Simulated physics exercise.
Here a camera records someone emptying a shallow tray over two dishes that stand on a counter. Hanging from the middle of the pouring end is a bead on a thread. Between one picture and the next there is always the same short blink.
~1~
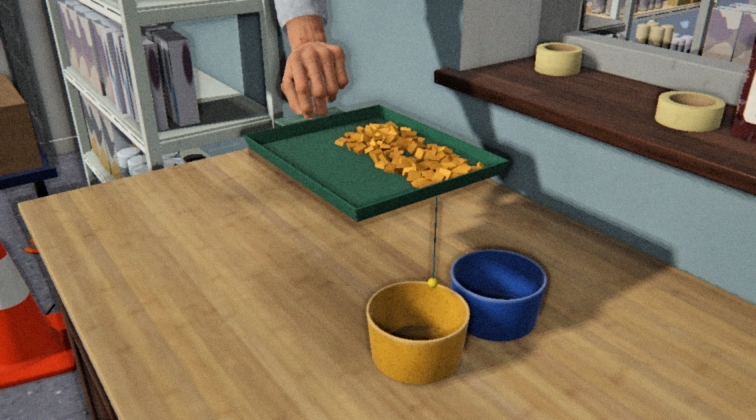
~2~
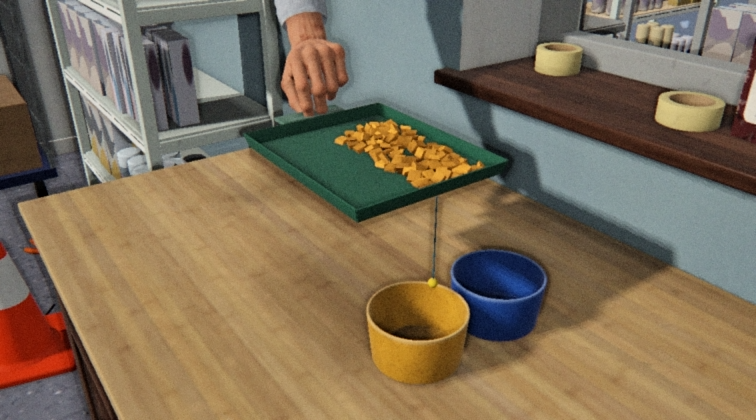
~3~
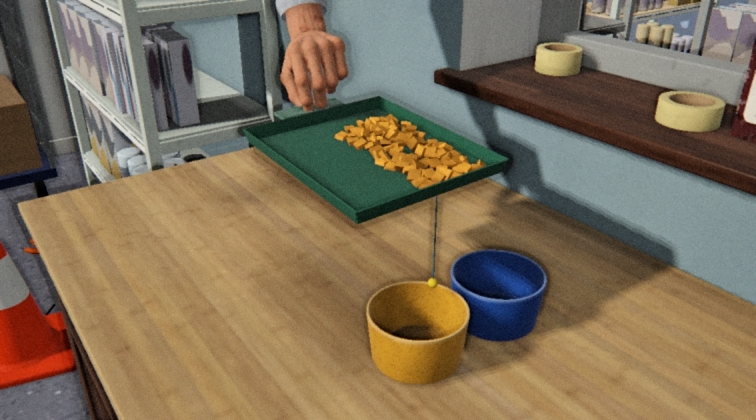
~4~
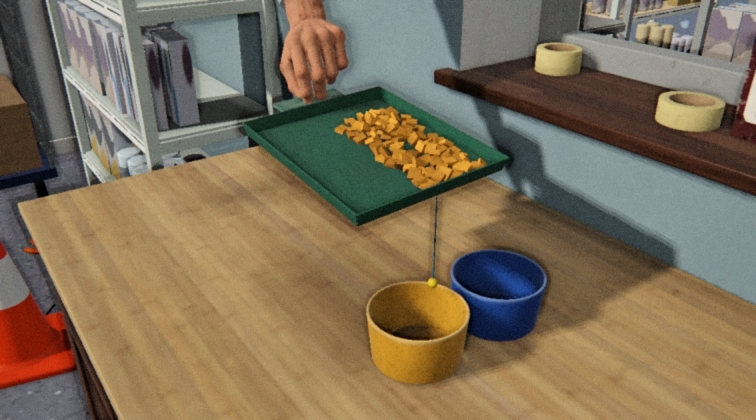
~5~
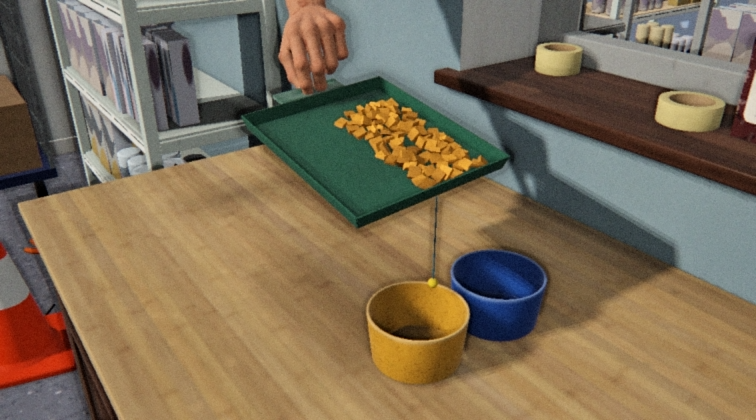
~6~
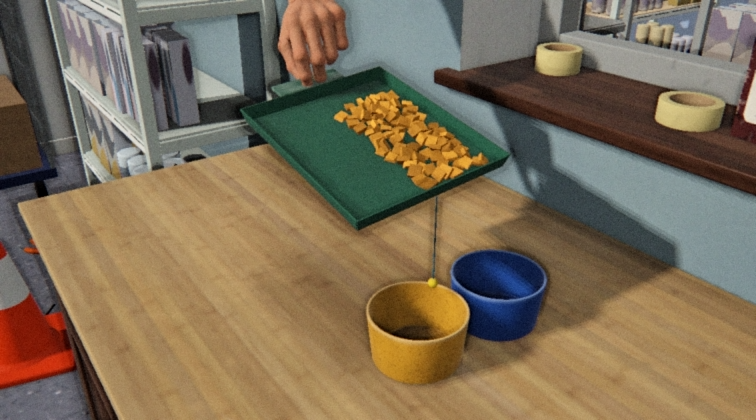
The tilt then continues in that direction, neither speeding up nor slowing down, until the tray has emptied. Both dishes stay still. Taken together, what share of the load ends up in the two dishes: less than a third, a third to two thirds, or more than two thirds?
The amount caught will sit at one to two thirds of the load.
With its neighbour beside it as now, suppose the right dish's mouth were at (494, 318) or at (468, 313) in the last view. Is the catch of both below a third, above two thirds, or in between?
The two tries come out as under a third and one to two thirds in turn.
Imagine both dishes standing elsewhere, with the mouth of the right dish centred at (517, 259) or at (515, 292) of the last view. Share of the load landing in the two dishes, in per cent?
First placement: Some 10 %; second placement: Some 40 %.
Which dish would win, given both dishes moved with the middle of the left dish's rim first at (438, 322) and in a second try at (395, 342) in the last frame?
In turn: The left-hand dish; the left one.
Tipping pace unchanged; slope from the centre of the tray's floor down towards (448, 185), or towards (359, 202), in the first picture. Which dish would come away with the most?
In the first case it's the dish to the right, and in the second it's the dish to the left.
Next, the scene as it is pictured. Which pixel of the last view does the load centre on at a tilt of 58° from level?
I'd put the middle close to (392, 197).
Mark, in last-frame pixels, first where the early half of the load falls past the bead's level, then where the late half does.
At (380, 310) for the first part, then at (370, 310) for the others.
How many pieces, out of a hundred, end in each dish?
The share is 50 per cent in the left dish and 0 per cent in the right dish.
Soon after the last picture, tray tipped steeply; nearly all on the tray; a stray few in the left dish; a stray few outside both; a stray few in the air.
A little later, tray tipped right over; about a quarter on the tray; about a third in the left dish; about a quarter outside both; about a quarter in the air.
Later still, tray tipped past a quarter turn; about half in the left dish; about half outside both.
At rest, tray tipped past a quarter turn; about half in the left dish; none in the right dish; about half outside both.
